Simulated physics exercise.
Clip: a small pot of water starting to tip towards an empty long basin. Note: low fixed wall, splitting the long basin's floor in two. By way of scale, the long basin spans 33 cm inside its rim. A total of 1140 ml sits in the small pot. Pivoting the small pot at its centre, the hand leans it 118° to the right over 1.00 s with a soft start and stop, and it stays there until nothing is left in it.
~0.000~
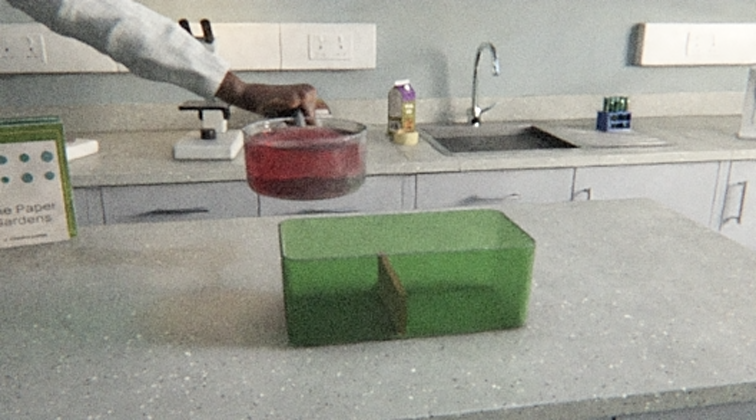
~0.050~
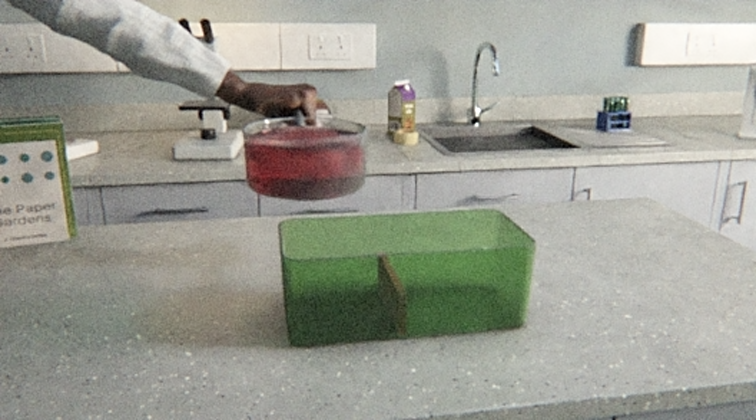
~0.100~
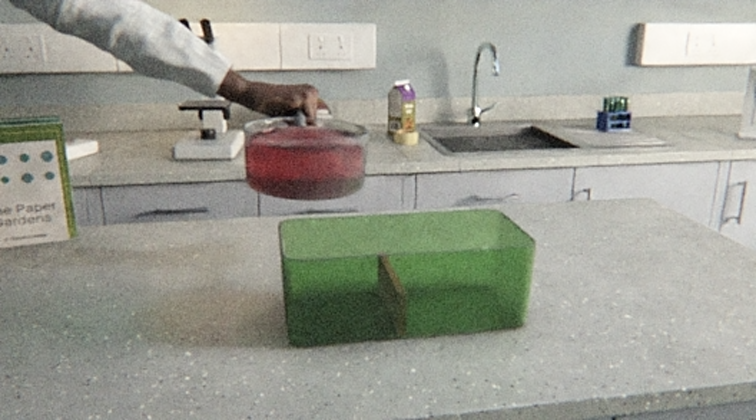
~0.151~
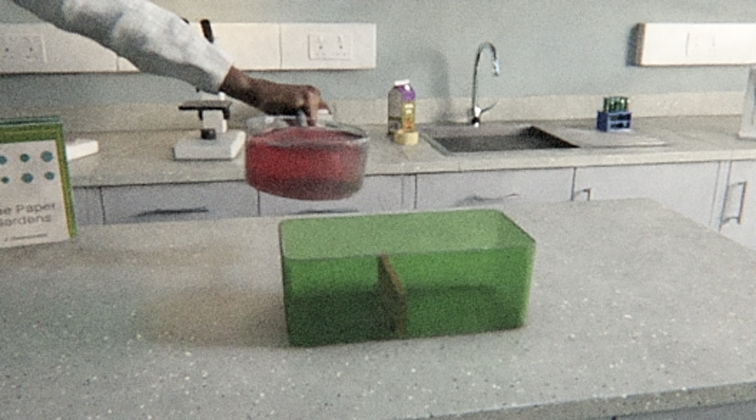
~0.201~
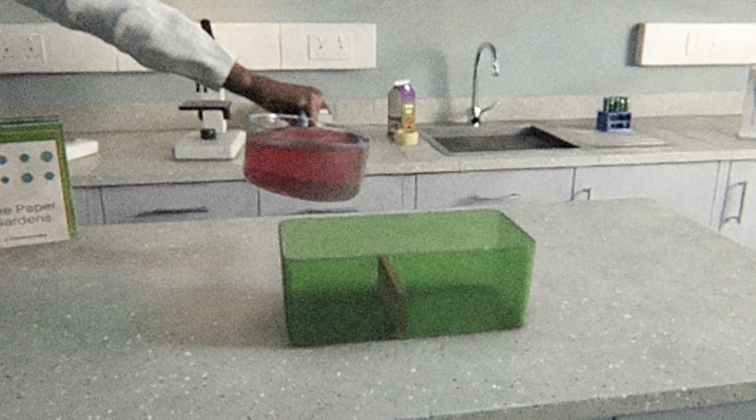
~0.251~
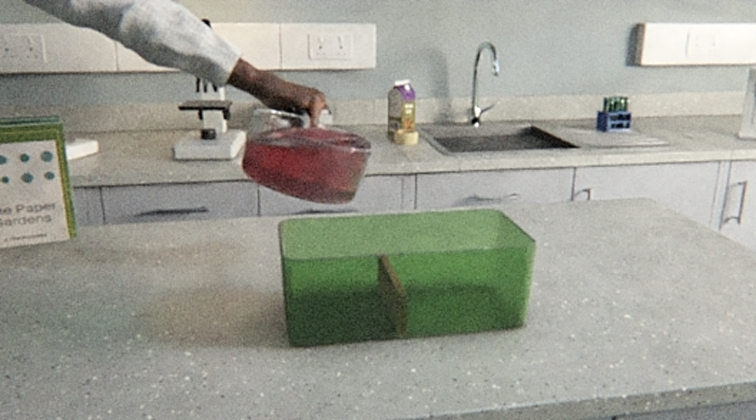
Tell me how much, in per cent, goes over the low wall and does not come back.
I would say about 64 per cent.
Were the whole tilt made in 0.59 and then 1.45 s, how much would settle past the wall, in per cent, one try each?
In order, 45 and 70 per cent.
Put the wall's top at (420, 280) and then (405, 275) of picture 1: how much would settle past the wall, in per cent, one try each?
30 then 45 %.
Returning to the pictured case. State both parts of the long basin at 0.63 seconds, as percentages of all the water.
Lab note: Left near 2 %, right near 32.
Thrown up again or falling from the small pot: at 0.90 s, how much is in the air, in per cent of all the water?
Something like 3 per cent is in the air then.
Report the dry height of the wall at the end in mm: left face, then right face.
Left: Roughly 42 mm; right: Roughly 34 mm.
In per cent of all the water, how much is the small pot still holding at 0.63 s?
Close to 34 in a hundred.
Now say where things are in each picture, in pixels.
It leans 0°; its right rim is at (366, 128); the water meets the walls at (246, 138) and (364, 135); the long basin's rim runs from (281, 240) to (517, 227); the wall's top is at (391, 272), in the first frame.
It leans 1°; its right rim is at (366, 129); the water meets the walls at (245, 138) and (364, 135), in the second frame.
It leans 3°; its right rim is at (367, 131); the water meets the walls at (247, 137) and (364, 136), in the third frame.
It leans 7°; its right rim is at (368, 135); the water meets the walls at (247, 138) and (366, 137), in the fourth frame.
It leans 11°; its right rim is at (370, 140); the water meets the walls at (248, 138) and (367, 138), in the fifth frame.
It leans 17°; its right rim is at (371, 147); the water meets the walls at (249, 138) and (369, 142); 1 per cent is over the edge, in the sixth frame.
After 0.63 s the tilt is 82° and 34 per cent is still to pour, 2 is left of the wall and 32 right of it.
After 0.90 s the tilt is 115° and 3 per cent is still to pour, 30 is left of the wall and 63 right of it.
After 1.19 s the tilt is 118° and 0 per cent is still to pour, 35 is left of the wall and 64 right of it.
After 1.50 s the tilt is 118° and 0 per cent is still to pour, 35 is left of the wall and 64 right of it.
In the end 35 per cent lies left of the wall, 64 right of it and 1 outside.
